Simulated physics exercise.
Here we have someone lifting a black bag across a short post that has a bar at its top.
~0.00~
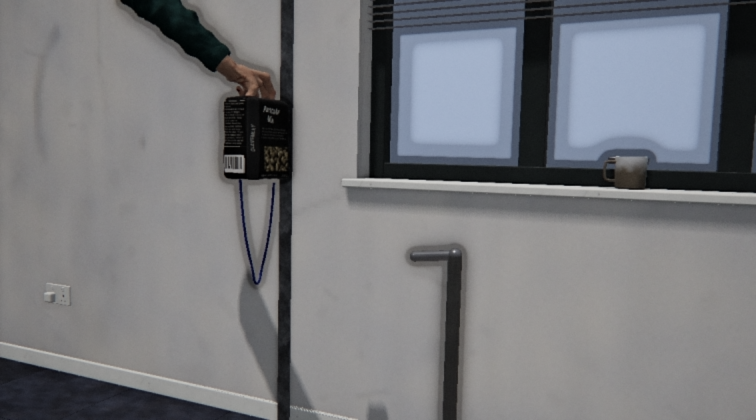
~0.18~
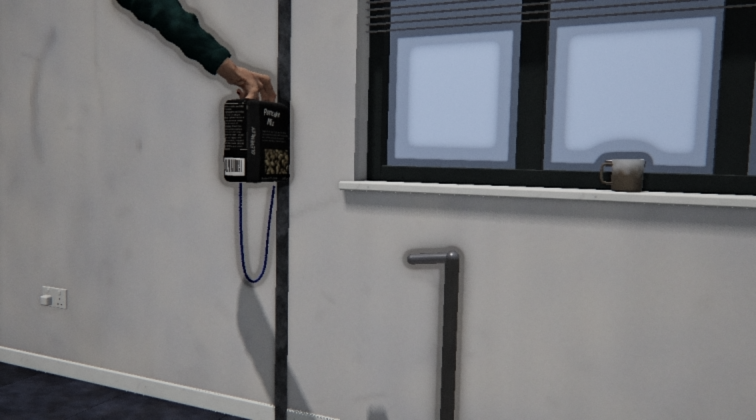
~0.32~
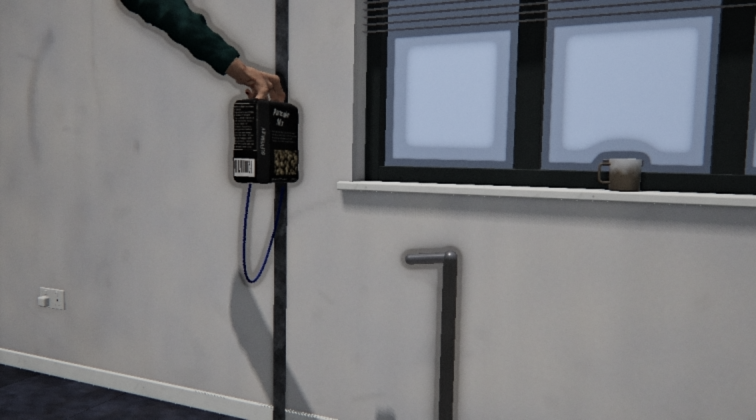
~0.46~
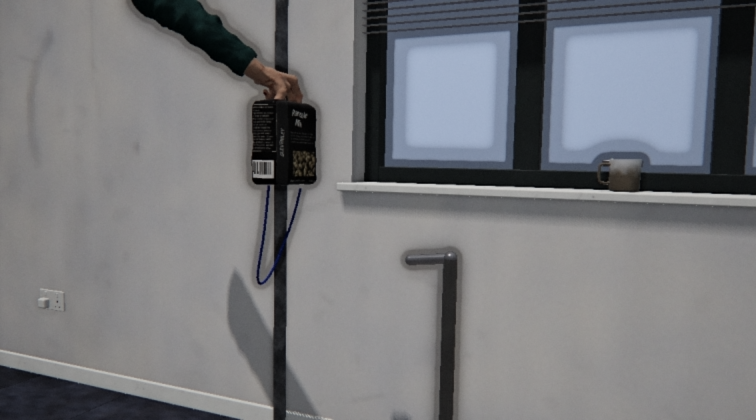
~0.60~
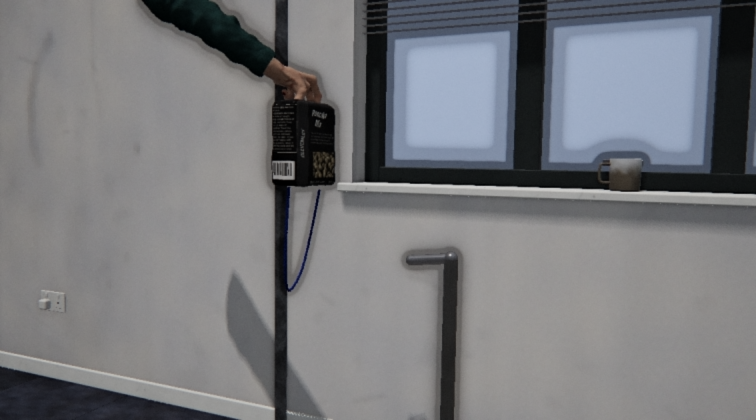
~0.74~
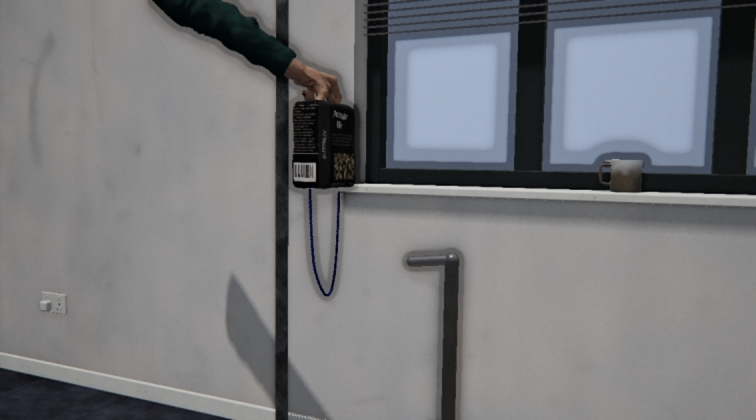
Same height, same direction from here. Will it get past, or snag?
As it turns out, the black bag is jerked back by its loop.
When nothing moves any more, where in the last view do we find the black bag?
Near (547, 146).
After 1.02 s, bag nearing the post near (366, 146).
After 1.48 s, bag over the post near (440, 146).
After 1.92 s, bag past the post near (518, 146).
In the end, bag past the post near (547, 146); loop tight round the post, hand stopped. The black bag snags on the hook.
